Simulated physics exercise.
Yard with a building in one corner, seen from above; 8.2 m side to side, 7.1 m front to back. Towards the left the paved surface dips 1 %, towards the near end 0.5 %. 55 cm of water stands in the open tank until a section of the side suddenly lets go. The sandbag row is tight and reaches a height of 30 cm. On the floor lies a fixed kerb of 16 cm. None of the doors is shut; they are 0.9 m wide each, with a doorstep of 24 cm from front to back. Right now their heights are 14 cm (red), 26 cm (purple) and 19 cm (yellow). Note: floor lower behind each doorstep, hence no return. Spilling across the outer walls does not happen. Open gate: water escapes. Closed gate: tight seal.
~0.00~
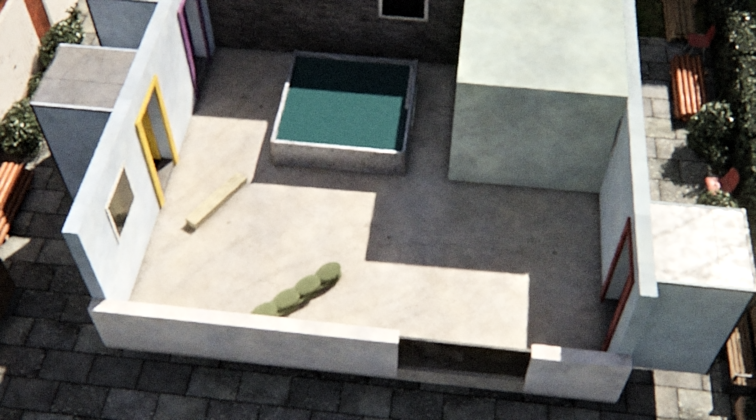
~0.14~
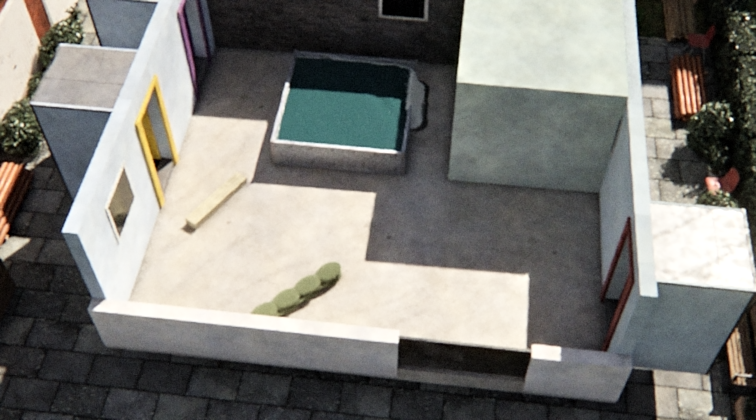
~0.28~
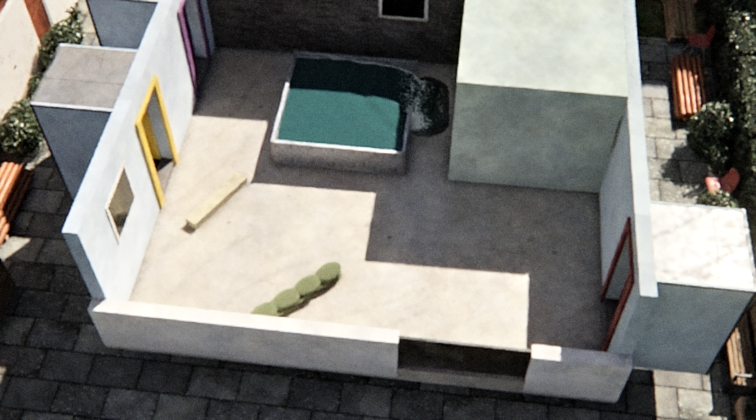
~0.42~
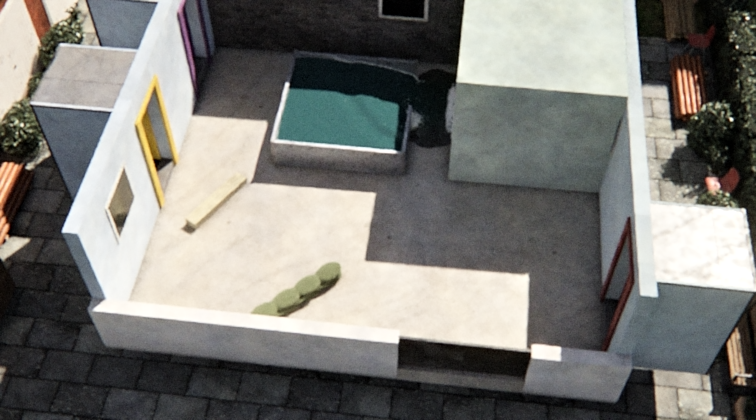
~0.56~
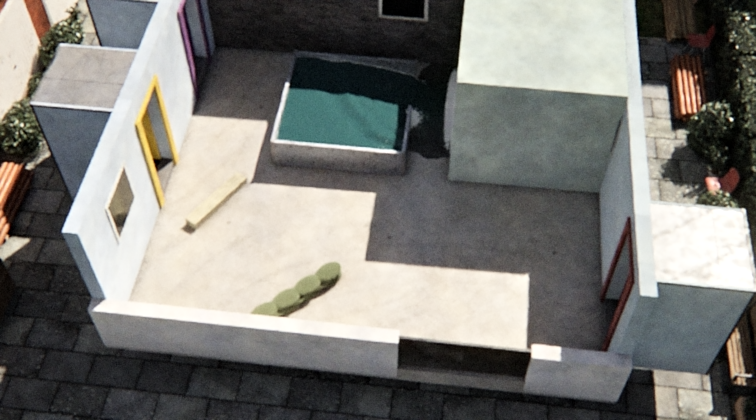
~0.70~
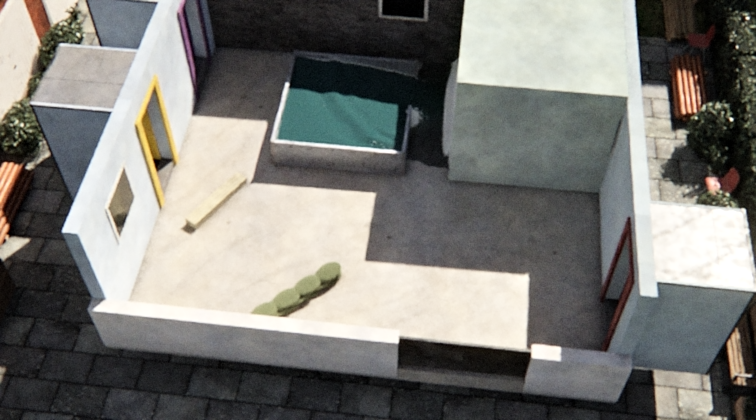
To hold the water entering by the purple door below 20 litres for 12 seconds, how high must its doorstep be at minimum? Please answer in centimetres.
It must be at least roughly 15 cm high.
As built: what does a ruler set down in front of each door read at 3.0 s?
Reading in centimetres: Red = 0, purple = 8, yellow = 0.
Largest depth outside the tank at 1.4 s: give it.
56 cm.
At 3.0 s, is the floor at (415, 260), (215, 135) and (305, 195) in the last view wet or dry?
Taking them in turn, I'd call them touched by the flood, spared by the flood and spared by the flood.
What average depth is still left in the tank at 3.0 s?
Close to 33 cm deep on average.
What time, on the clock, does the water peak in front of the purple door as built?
Roughly at 4.0 s.
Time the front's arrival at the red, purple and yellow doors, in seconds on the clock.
Arrival: Red 5.5 s, purple 3.0 s, yellow 4.5 s.
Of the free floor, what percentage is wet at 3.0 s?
Around 35 per cent of the floor.
After 1.4 s water covers 10 % of the floor, deepest (56 cm) near (455, 67); it has not reached the purple door.
After 3.0 s water covers 35 % of the floor, deepest (41 cm) near (215, 49); 8 cm at the purple door, 0 litres in over its 26 cm doorstep.
After 12.0 s water covers 95 % of the floor, deepest (14 cm) near (120, 327); 9 cm at the purple door, 0 litres in over its 26 cm doorstep.
At the purple door as built, the water arrived by 3.0 s and peaked near 19 cm at 4.2 s.
Run again over the same 12 s with other heights there, 33 litres in over 13.5 cm, 8 litres over 18.5 cm. The limit of 20 litres is kept from about 15 cm up.
